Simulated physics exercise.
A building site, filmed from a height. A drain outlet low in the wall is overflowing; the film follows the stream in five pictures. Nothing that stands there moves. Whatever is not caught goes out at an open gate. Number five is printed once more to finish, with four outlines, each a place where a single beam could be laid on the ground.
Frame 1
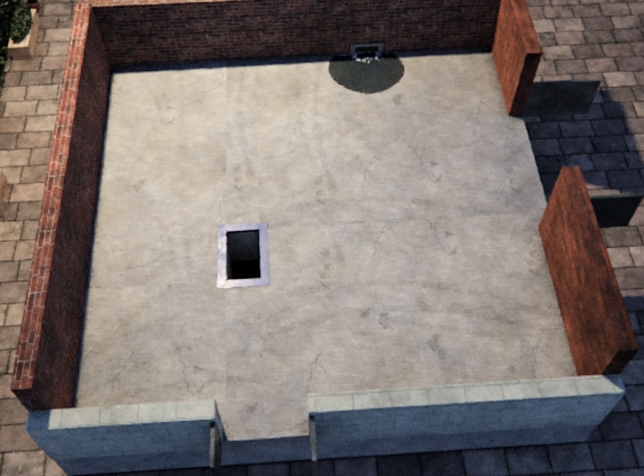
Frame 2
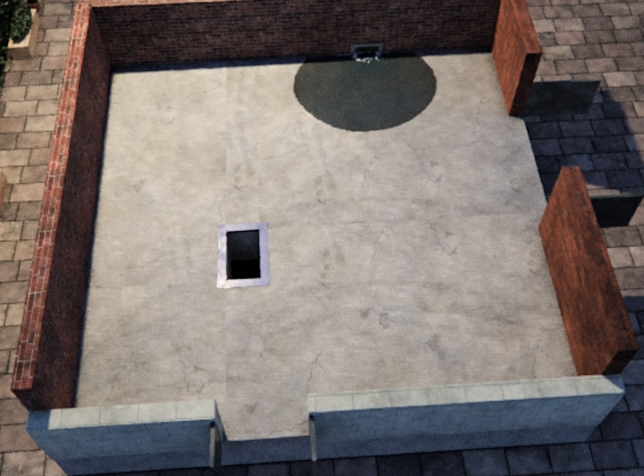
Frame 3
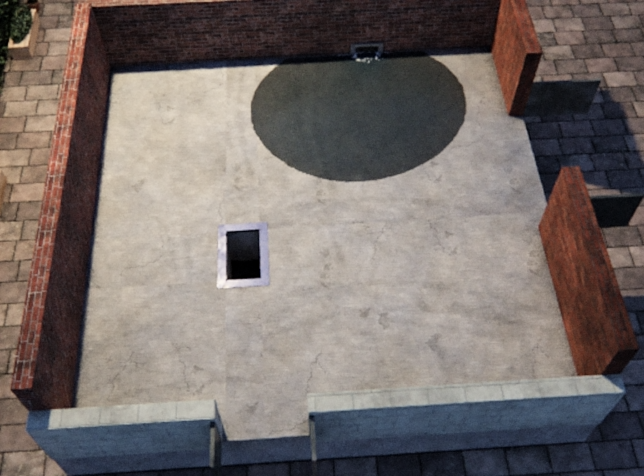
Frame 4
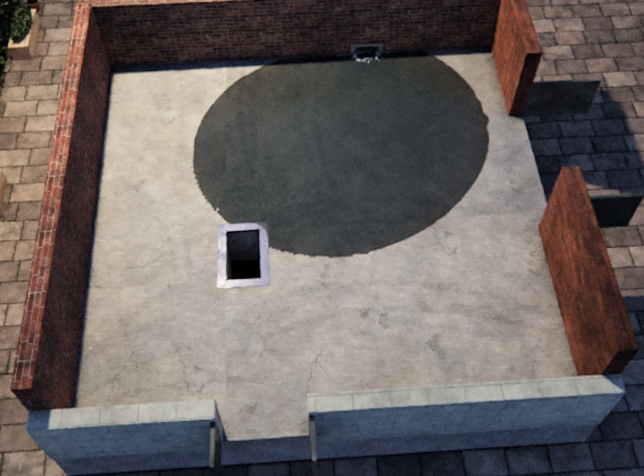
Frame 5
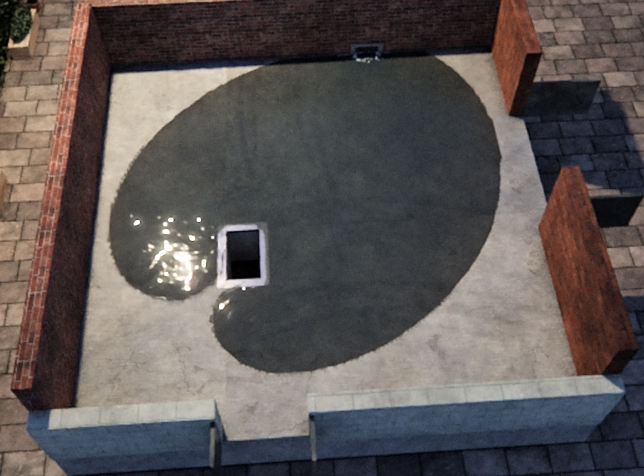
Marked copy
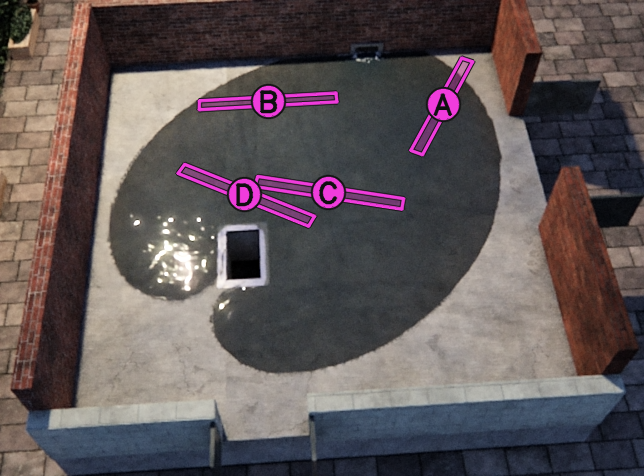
On a walled building site seen from above, dark water spread from an opening at the back wall in a widening round pool, reached the square drain, and crept around both sides of it.
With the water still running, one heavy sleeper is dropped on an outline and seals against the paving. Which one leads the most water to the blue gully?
A works best here.
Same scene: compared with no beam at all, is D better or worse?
Position D is worse.
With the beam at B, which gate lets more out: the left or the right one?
The left one.
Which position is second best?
The answer is B.
On the marked copy, A from (416, 152) to (467, 59); B from (199, 105) to (336, 97); C from (256, 181) to (402, 203); D from (181, 168) to (311, 221).
With A, about 31 % of the stream runs into the blue gully, about 61 % out by the gates.
With B, about 22 % of the stream runs into the blue gully, about 68 % out by the gates.
With C, about 11 % of the stream runs into the blue gully, about 79 % out by the gates.
With D, about 9 % of the stream runs into the blue gully, about 79 % out by the gates.
